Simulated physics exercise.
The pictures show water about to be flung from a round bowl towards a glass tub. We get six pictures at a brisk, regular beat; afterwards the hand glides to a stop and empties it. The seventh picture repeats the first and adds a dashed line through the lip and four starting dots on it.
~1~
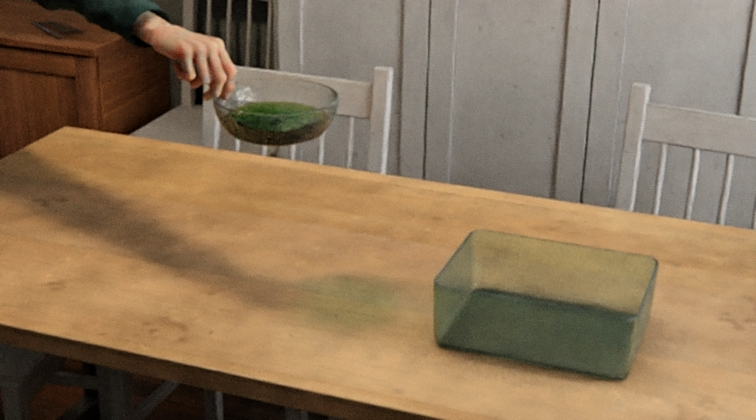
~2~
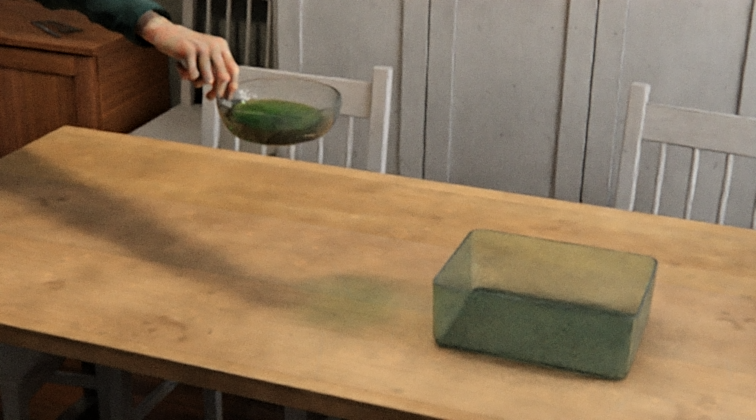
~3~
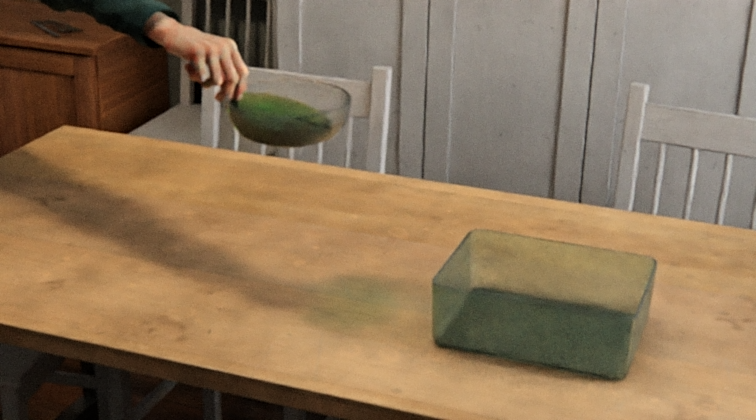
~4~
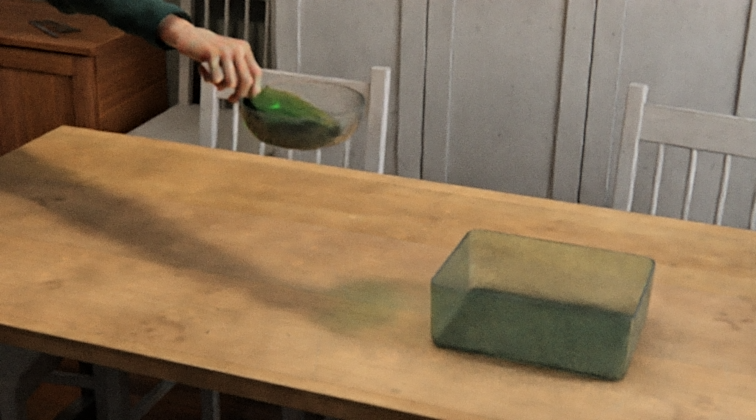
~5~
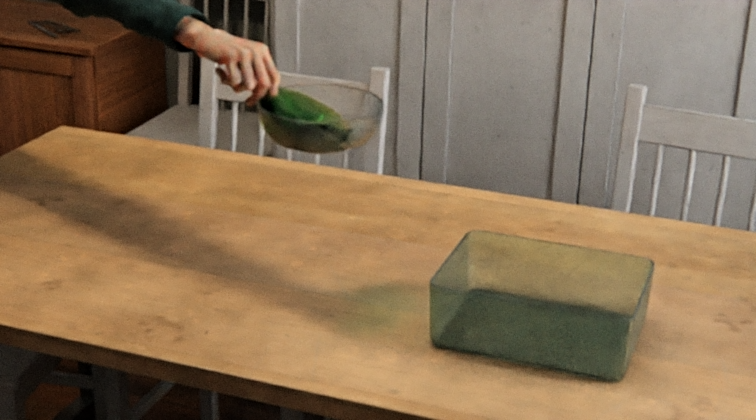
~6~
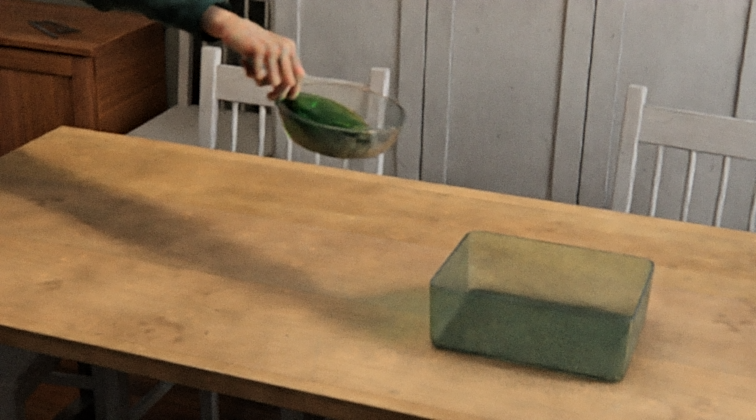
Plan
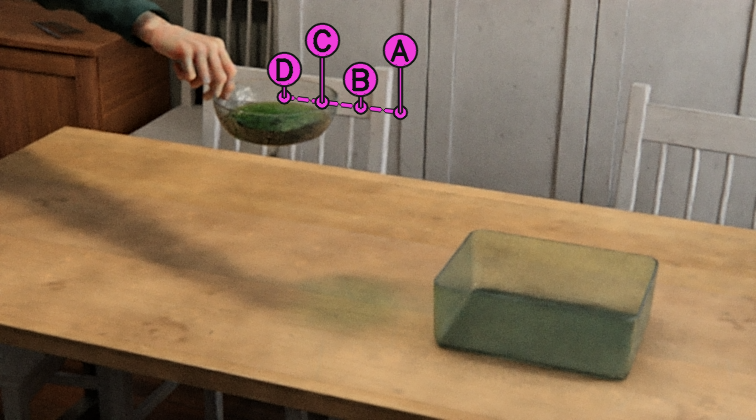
A hand held a clear round bowl with something green in it above a wooden table, then moved it to the right and slightly downward, toward a green glass tub that stayed still.
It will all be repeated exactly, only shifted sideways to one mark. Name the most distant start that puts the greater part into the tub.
That is spot D.
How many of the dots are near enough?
All of them.
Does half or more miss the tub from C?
No.
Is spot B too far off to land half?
No.
In magenta, A at (400, 112); B at (360, 107); C at (322, 102); D at (284, 97).
For spot A, about 75 % lands in the tub, 7 % falls short and 18 % goes beside or beyond.
For spot B, about 86 % lands in the tub, 7 % falls short and 7 % goes beside or beyond.
For spot C, about 80 % lands in the tub, 14 % falls short and 6 % goes beside or beyond.
For spot D, about 64 % lands in the tub, 29 % falls short and 7 % goes beside or beyond.
